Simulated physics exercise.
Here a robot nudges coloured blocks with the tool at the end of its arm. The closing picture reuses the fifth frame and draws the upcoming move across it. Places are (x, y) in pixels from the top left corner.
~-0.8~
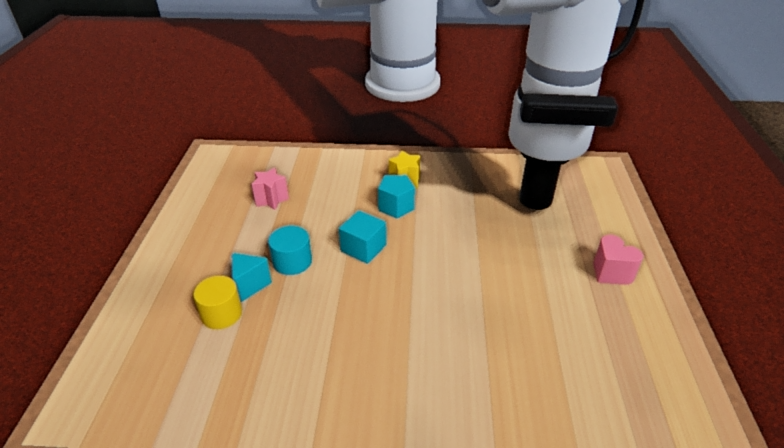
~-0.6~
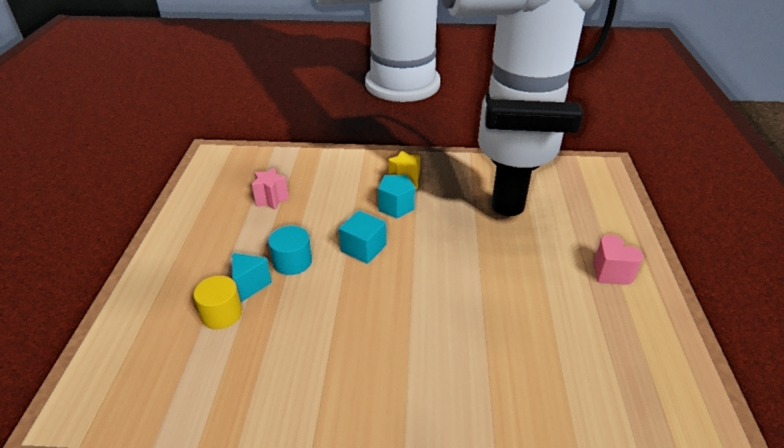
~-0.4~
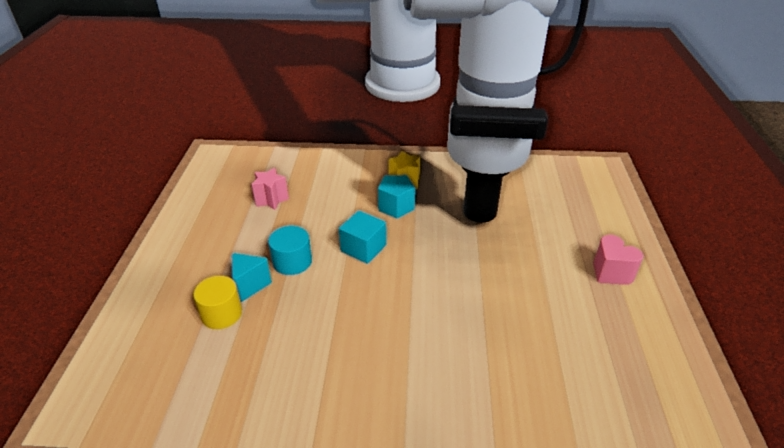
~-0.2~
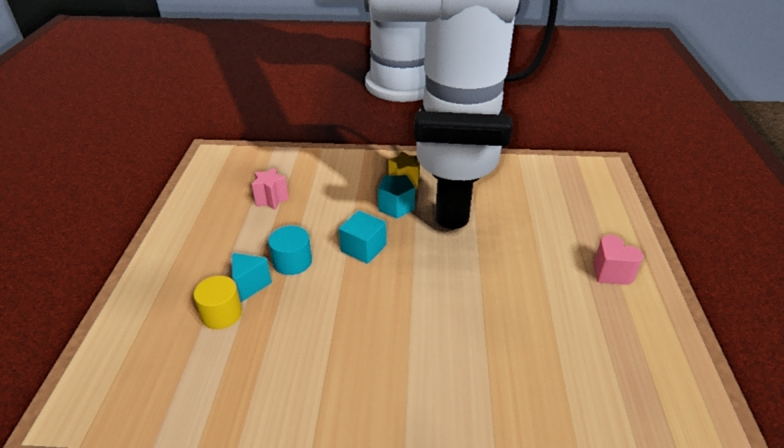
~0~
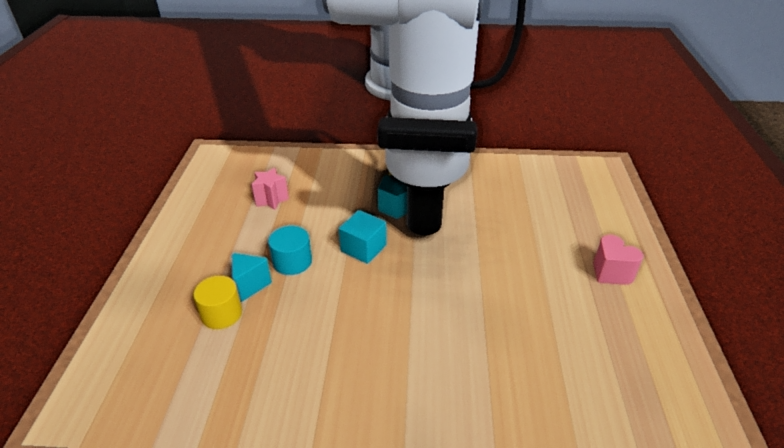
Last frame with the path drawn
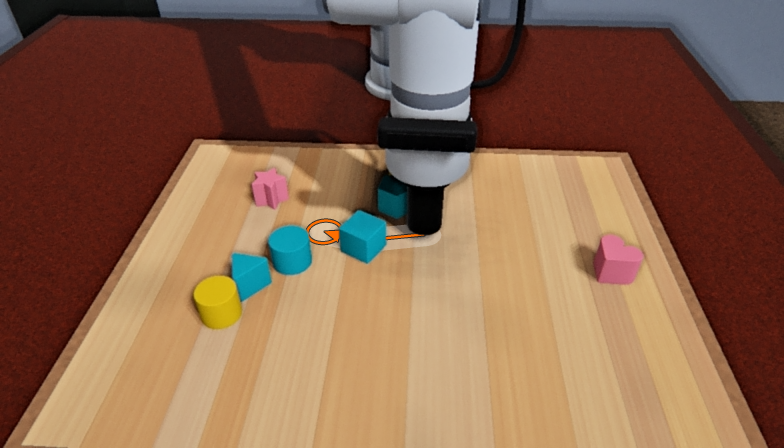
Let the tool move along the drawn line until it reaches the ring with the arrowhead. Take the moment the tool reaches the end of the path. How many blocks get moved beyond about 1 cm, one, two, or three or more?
The way I see it, the answer is two.
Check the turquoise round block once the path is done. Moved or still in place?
In the end it has been moved.
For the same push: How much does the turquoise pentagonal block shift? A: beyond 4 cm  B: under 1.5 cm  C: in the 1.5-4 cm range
Correct choice: B.
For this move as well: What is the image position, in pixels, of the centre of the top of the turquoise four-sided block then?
At roughly (307, 232).
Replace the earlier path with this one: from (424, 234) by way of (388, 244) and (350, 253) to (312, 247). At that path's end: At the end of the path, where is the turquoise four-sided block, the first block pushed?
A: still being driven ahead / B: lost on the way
Choice A: Still being driven ahead.
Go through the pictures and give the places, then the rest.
In the first picture, tool's lower end (536, 200); yellow round block (215, 290); turquoise three-sided block (245, 263); turquoise round block (289, 238); turquoise four-sided block (363, 225); turquoise pentagonal block (396, 184).
In the second picture, tool (508, 206); blocks still.
In the third picture, tool (480, 212); blocks still.
In the fourth picture, tool (452, 218); blocks still.
In the fifth picture, tool (424, 225); yellow round block (215, 290); turquoise three-sided block (245, 263); turquoise round block (289, 238); turquoise four-sided block (363, 225); turquoise pentagonal block (396, 184).
Drawn move, from (424, 234) by way of (373, 239) to (324, 232).
What follows on the original path. One third of the way, tool (390, 228); turquoise four-sided block (352, 226).
Two thirds of the way, tool (355, 229); turquoise round block (278, 241); turquoise four-sided block (320, 233), turned 25° anticlockwise.
At the end, tool (323, 222); yellow round block (211, 292); turquoise three-sided block (243, 266); turquoise round block (268, 246); turquoise four-sided block (307, 232), turned 85° anticlockwise; turquoise pentagonal block still.
